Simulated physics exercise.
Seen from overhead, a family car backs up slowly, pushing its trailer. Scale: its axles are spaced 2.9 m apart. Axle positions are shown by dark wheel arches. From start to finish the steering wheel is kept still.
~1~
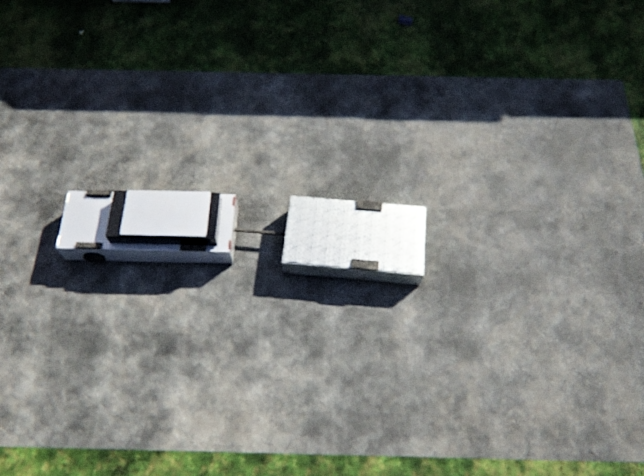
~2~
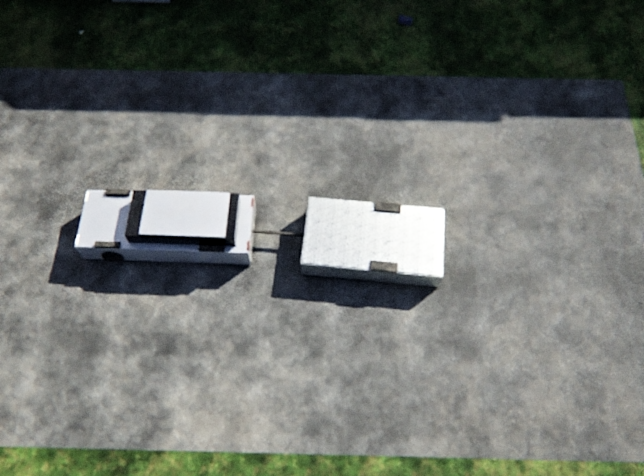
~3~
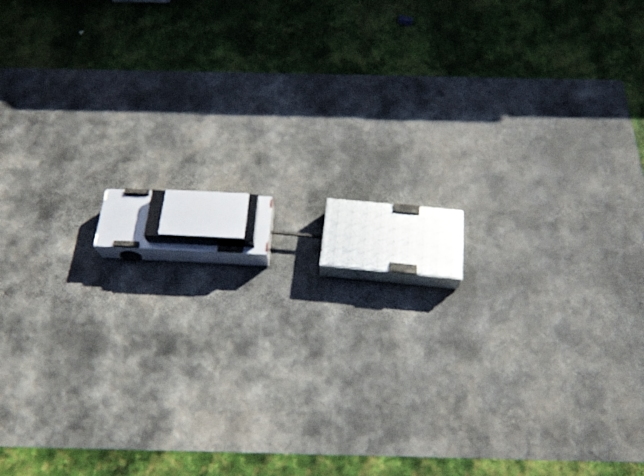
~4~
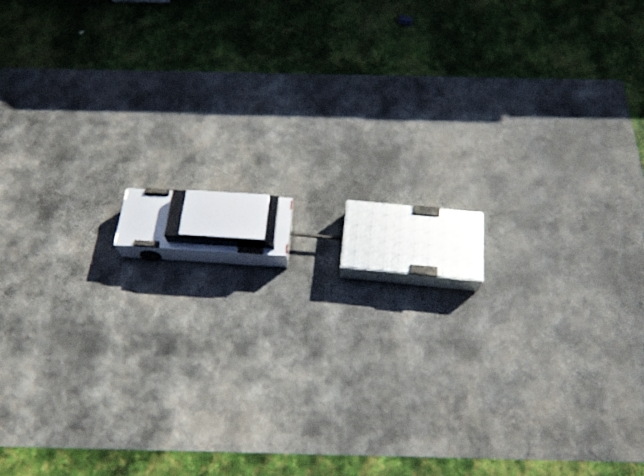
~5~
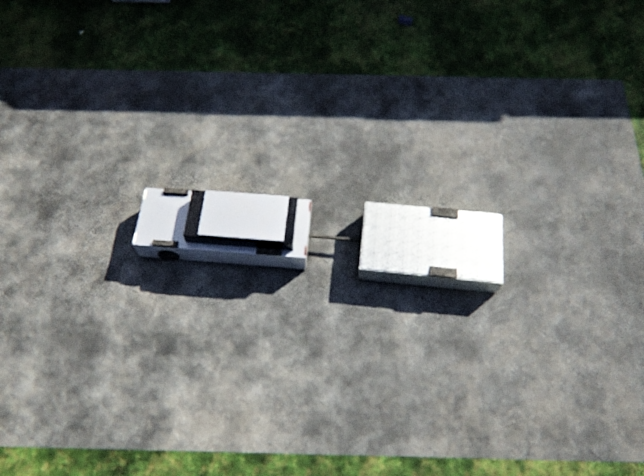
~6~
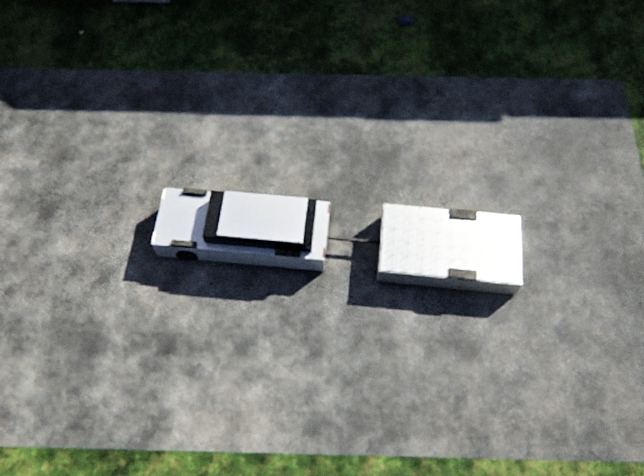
The clip shows, from overhead, a white car with black windows slowly backing a white box-shaped trailer toward the right across a grey paved strip edged with grass, the two staying nearly in line as they move.
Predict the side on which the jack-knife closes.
It closes on the right side.
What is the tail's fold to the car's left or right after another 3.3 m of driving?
To its right, by roughly 10°.
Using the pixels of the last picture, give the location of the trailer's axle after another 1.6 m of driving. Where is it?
Somewhere around pixel (523, 249).
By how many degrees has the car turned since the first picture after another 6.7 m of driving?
Close to 16 degrees in all.
1.6 m further on, the tail is 4° to the car's right, the car has turned 7° and the trailer's axle is at (523, 249) of the last picture.
3.3 m further on, the tail is 11° to the car's right, the car has turned 10° and the trailer's axle is at (584, 251) of the last picture.
5.0 m further on, the tail is 21° to the car's right, the car has turned 12° and the trailer's axle is at (642, 248) of the last picture.
6.7 m further on, the tail is 37° to the car's right, the car has turned 15° and the trailer's axle is out of the picture.
8.4 m further on, the tail is 60° to the car's right, the car has turned 18° and the trailer's axle is out of the picture; it has jack-knifed.
